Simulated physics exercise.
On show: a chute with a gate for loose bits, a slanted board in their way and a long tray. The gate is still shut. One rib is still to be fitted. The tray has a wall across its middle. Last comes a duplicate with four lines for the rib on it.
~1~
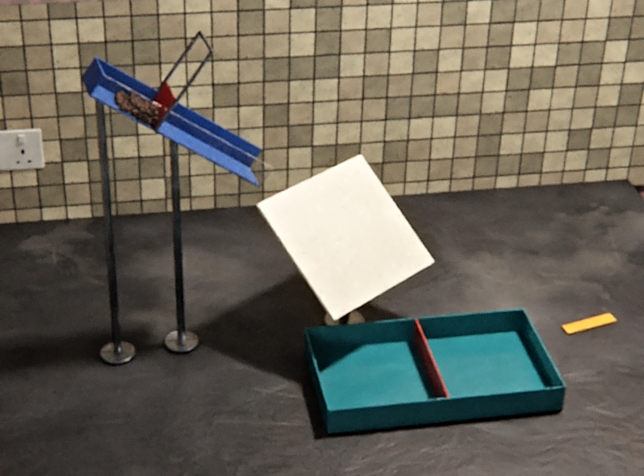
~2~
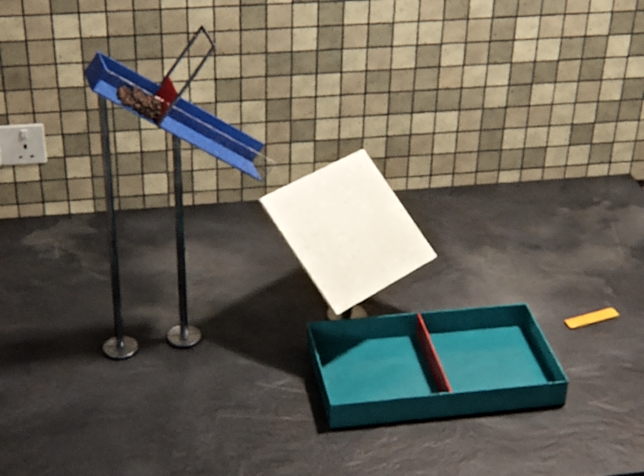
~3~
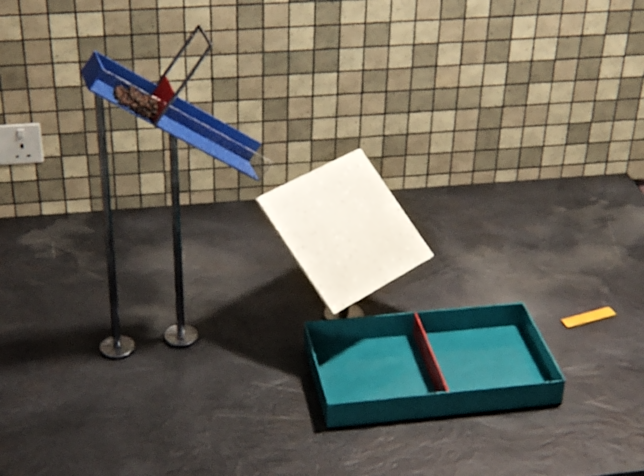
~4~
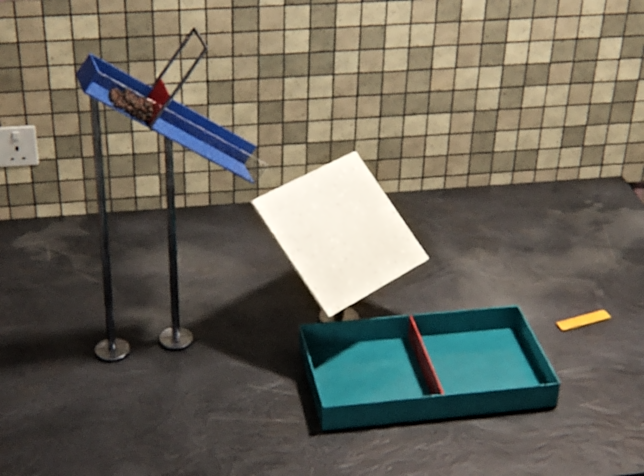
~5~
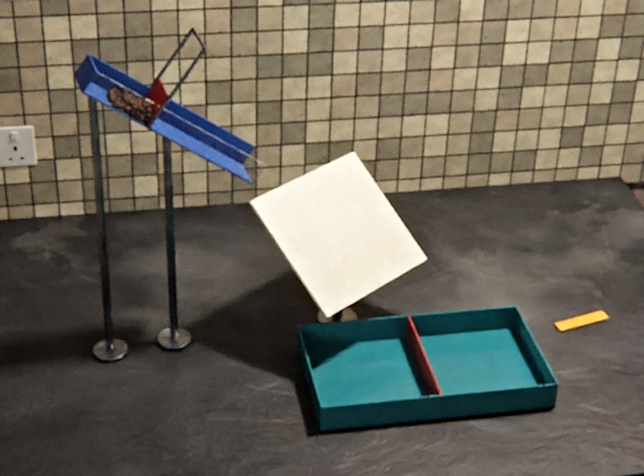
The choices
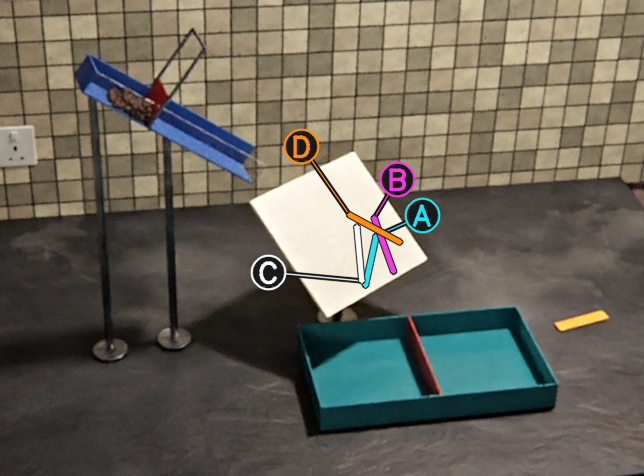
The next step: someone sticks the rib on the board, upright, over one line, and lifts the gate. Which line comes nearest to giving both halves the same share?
B works best here.
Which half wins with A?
The left half.
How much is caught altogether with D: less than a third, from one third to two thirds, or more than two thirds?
It is more than two thirds.
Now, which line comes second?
Line D.
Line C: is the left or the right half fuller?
More lands on the left.
On the marked copy, line A from (376, 236) to (365, 285); line B from (374, 217) to (393, 271); line C from (356, 226) to (361, 280); line D from (349, 214) to (399, 242).
For line A, of what is caught, all in the left half, none in the right.
For line B, of what is caught, about half in the left half, about half in the right.
For line C, of what is caught, all in the left half, none in the right.
For line D, of what is caught, a small part in the left half, most in the right.
